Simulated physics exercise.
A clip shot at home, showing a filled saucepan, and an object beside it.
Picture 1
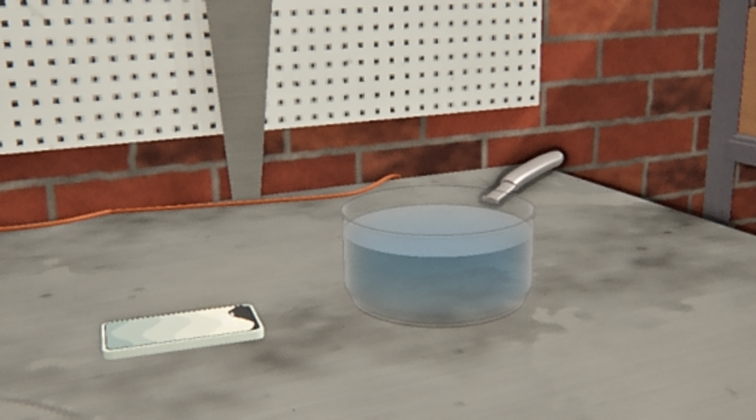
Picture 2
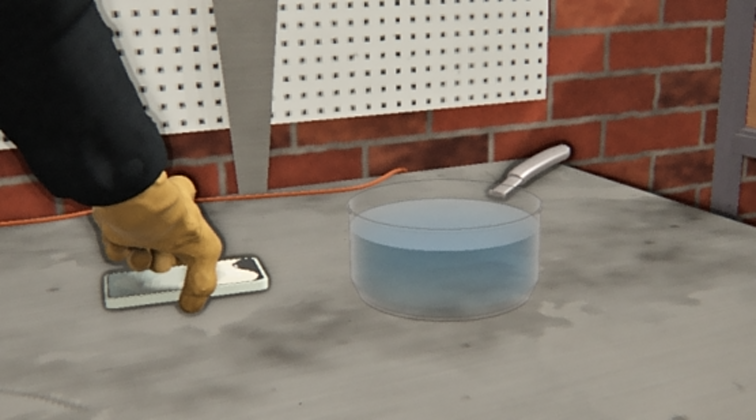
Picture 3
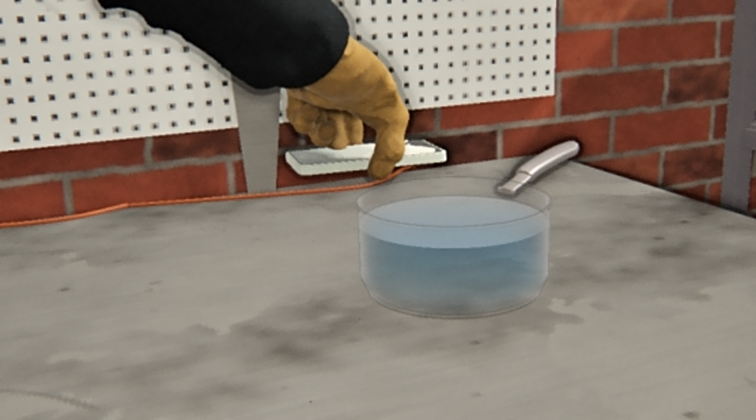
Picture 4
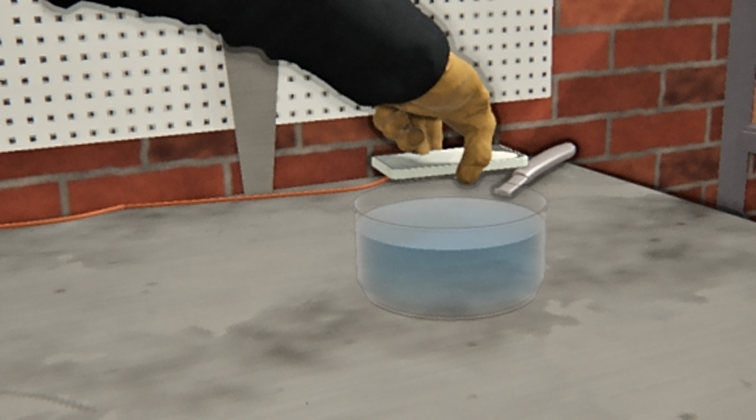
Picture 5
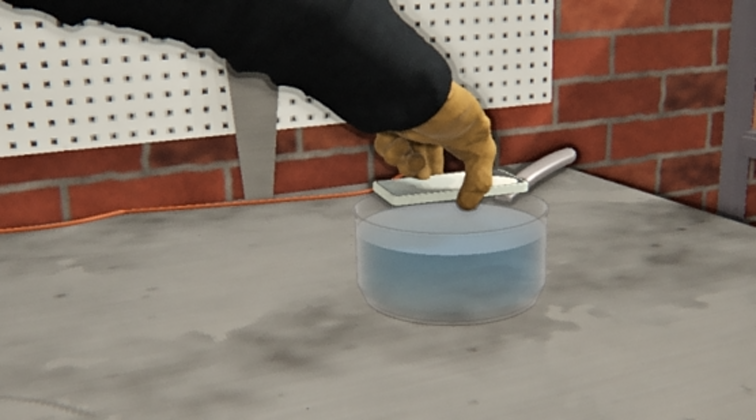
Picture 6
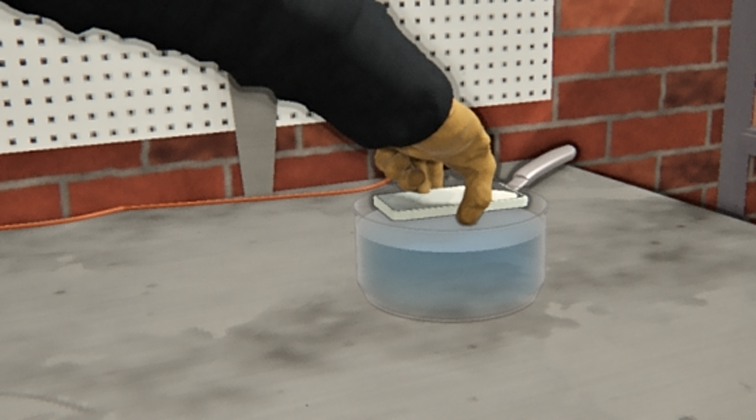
A gloved hand in a dark sleeve reaches to a flat, pale rectangular object on a grey worktop and picks it up from the left. It carries the object rightward over a clear, water-filled saucepan, then lowers it until it is just above the water.
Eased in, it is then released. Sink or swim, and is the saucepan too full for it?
My prediction: Thing: Goes under; saucepan: Holds it.
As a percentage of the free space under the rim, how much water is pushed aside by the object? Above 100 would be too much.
I'd call it some 10 in a hundred.
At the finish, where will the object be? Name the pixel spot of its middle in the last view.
In the final view it sits close to pixel (450, 281).
Shortly, the phone enters the water; the saucepan is about three quarters full.
Then, the phone goes on down; the saucepan is about three quarters full.
At the finish, the phone is at the bottom; the saucepan is about three quarters full; no mess.
